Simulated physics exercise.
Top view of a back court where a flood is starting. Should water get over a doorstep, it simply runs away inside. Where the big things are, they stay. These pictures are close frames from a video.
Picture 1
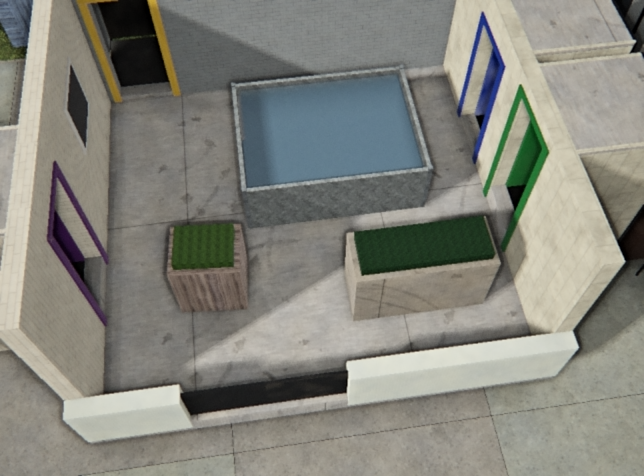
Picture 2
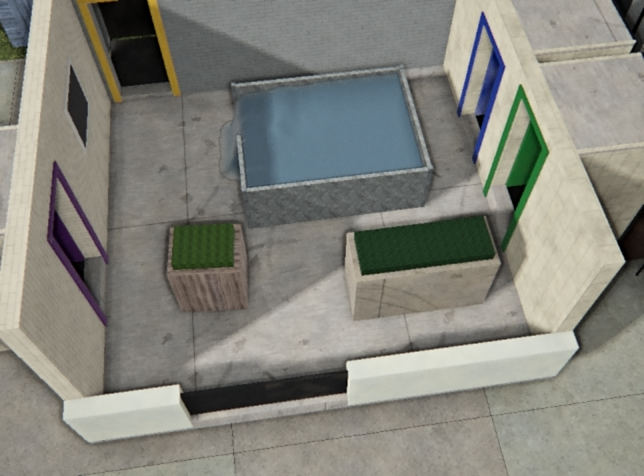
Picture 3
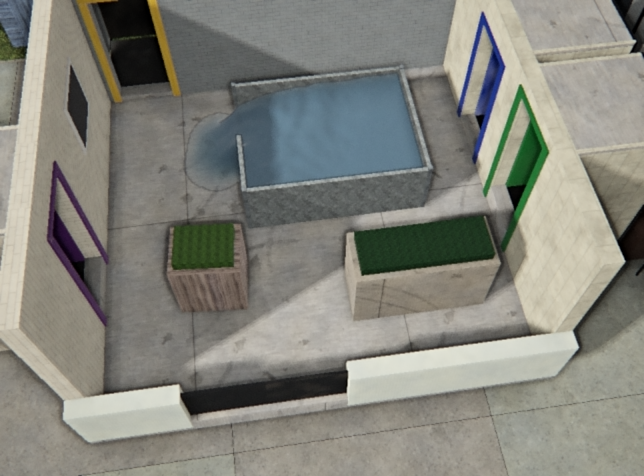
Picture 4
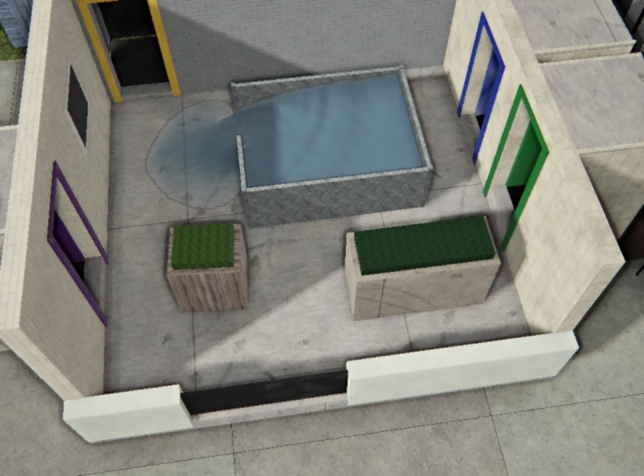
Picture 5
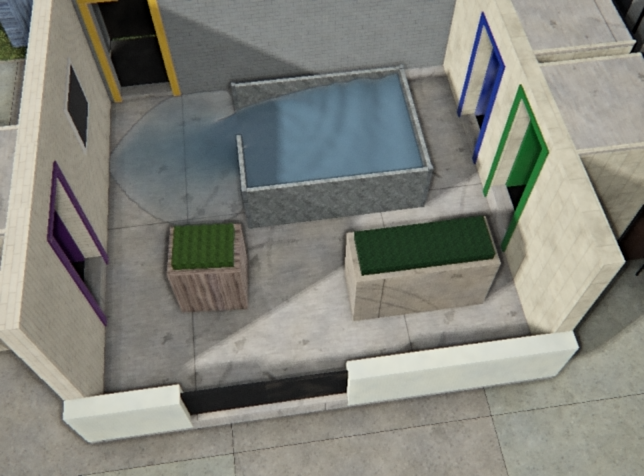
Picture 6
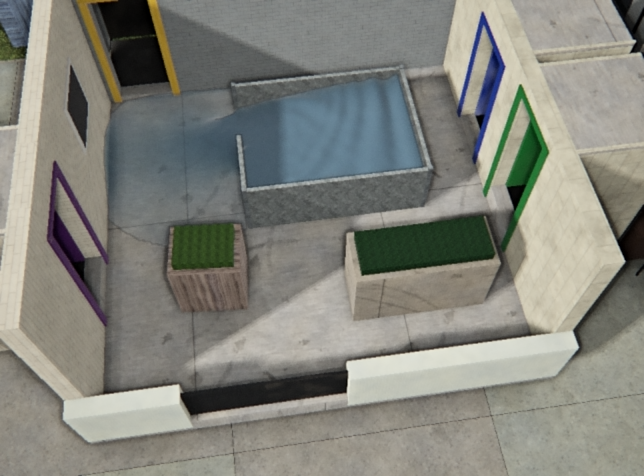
In a walled back court with yellow, purple, blue and green doorways, water sits still in a raised stone tank behind two grass-topped blocks. Water begins to pour out through a gap at the tank's left side, then fans across the paving, spreading leftward until it reaches the left wall.
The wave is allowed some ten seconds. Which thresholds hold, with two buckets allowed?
At the end, the yellow door will most likely exceed two buckets; the green door will most likely not exceed two buckets; the purple door will most likely not exceed two buckets; the blue door will most likely exceed two buckets.
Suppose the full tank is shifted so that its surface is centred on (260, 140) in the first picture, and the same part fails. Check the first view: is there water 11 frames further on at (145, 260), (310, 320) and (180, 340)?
In order: Submerged, untouched, submerged.
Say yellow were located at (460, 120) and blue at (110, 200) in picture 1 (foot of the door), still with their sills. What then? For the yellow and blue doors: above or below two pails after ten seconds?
As I see it, the yellow door remains below the limit, and the blue door crosses the limit.
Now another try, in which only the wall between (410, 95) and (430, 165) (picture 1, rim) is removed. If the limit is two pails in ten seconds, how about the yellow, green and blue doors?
Going door by door: The yellow one gets too much, the green one gets too much, and the blue one gets too much.
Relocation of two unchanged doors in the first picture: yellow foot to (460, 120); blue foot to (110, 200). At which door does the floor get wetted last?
It's the green door.
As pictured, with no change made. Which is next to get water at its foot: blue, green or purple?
It's the purple-painted one.
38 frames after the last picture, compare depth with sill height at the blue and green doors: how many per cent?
I'd put it at close to 40 and 20 per cent.
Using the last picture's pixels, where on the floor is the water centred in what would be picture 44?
The water's middle lies around (266, 209).
A moment on, water covers 25 % of the floor; the yellow door over two buckets in, the green door not reached, the purple door wet at the sill, nothing in, the blue door not reached.
Next, water covers 35 % of the floor; the yellow door far over two buckets in, the green door not reached, the purple door wet at the sill, nothing in, the blue door not reached.
Then, water covers 55 % of the floor; the yellow door far over two buckets in, the green door not reached, the purple door wet at the sill, nothing in, the blue door not reached.
Later, water covers 90 % of the floor; the yellow door far over two buckets in, the green door wet at the sill, nothing in, the purple door wet at the sill, nothing in, the blue door wet at the sill, nothing in.
In the end, water covers 100 % of the floor; the yellow door far over two buckets in, the green door wet at the sill, nothing in, the purple door wet at the sill, nothing in, the blue door over two buckets in.
